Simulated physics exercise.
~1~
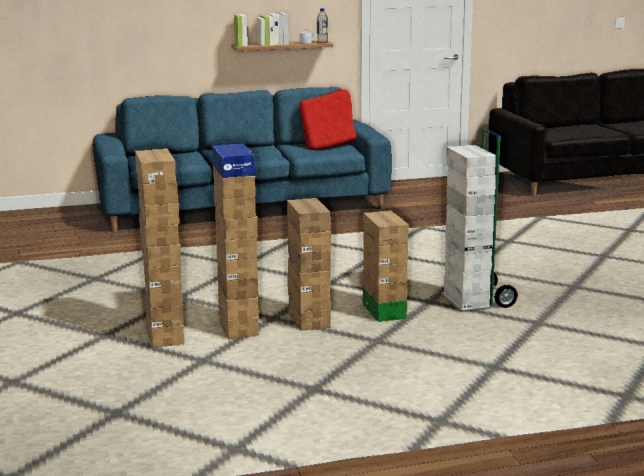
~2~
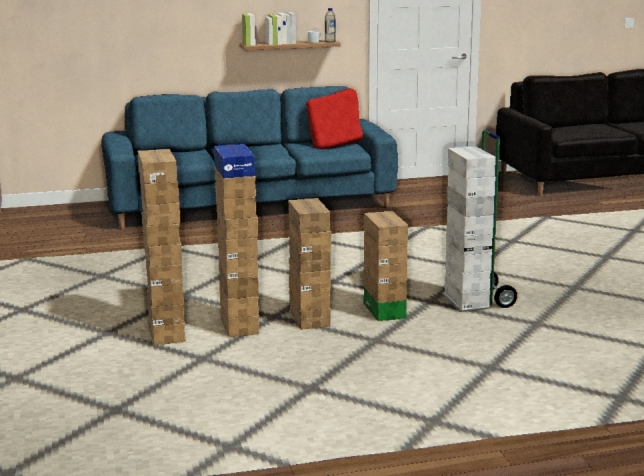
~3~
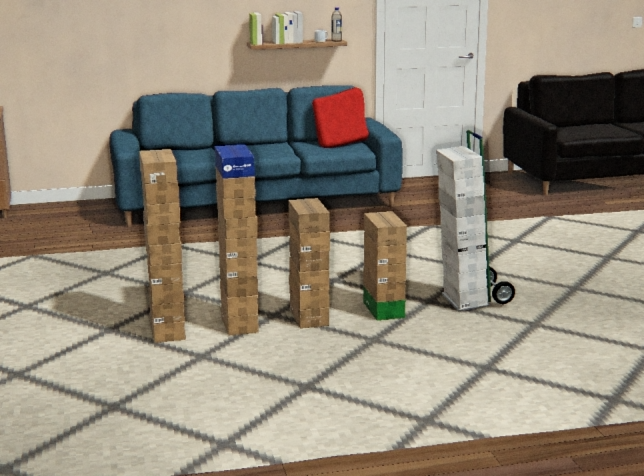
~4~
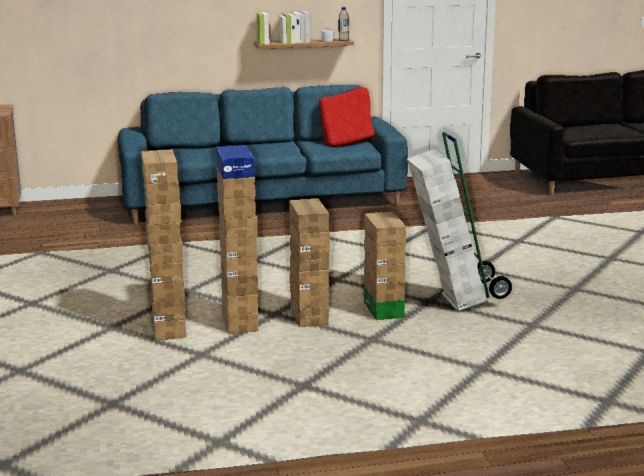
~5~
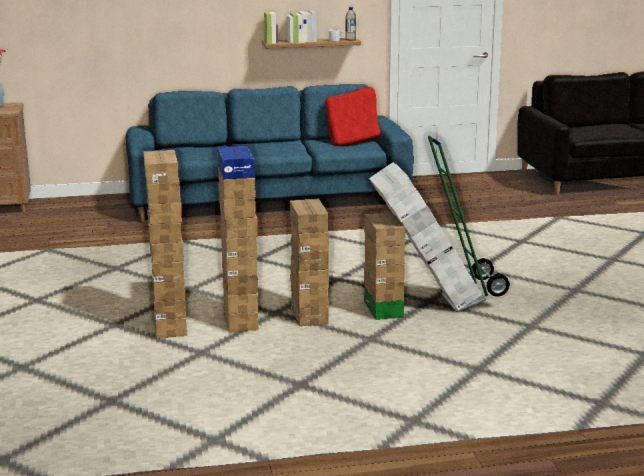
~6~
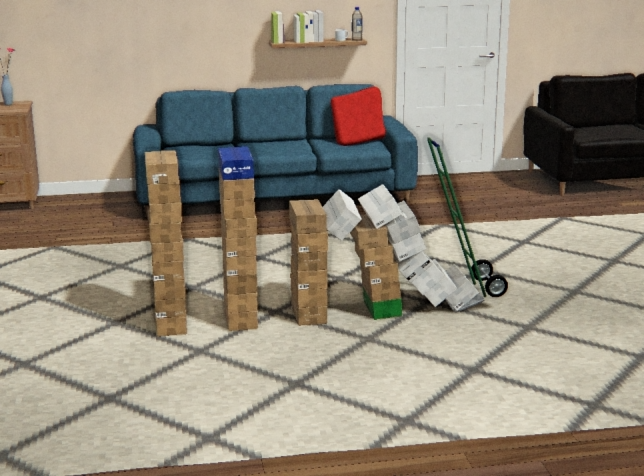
At the start, a white stack of boxes stands upright on a hand truck, right of four brown columns, one topped blue and one with a green base. The truck tilts leftward, and the white stack leans further, then breaks apart against the shortest brown column, which shifts slightly.
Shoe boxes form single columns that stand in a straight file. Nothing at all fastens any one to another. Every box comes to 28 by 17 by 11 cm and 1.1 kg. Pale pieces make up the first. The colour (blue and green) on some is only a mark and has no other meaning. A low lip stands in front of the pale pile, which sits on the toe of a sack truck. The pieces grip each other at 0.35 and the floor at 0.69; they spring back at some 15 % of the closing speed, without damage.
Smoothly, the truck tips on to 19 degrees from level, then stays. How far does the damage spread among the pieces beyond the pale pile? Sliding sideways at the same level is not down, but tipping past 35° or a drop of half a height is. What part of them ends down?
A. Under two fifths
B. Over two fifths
(B) Over two fifths.
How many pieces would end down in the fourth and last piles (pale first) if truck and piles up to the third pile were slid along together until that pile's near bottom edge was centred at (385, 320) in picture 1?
In that case fourth pile 0 and last pile 0.
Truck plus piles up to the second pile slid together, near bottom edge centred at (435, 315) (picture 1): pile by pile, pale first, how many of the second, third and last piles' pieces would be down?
Result: Second pile 4, third pile 0, last pile 0.
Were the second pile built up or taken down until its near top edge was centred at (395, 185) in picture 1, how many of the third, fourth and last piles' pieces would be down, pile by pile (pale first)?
You'd get third 5, fourth 9 and last 8.
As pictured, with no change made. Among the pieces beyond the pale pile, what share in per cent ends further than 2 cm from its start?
Shifted share: 90 %.
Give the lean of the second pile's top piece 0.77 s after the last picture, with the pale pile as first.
Roughly 40 degrees.
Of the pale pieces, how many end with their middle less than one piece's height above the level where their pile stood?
Count: 3.
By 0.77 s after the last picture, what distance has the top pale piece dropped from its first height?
Some 40 centimetres.
Then, 0.77 s on from the sixth picture, 7 of the pale pile down; 4 of the 29 other boxes down; blue box tipped 4°.
Then, 1.77 s on from the sixth picture, 7 of the pale pile down; 26 of the 29 other boxes down; blue box tipped 50°, 36 cm lower.
Finally, 7 of the pale pile down; 26 of the 29 other boxes down; blue box on its side; green box unmoved. That is 90 per cent. Seen by the last camera, middles, green box near (382, 301).
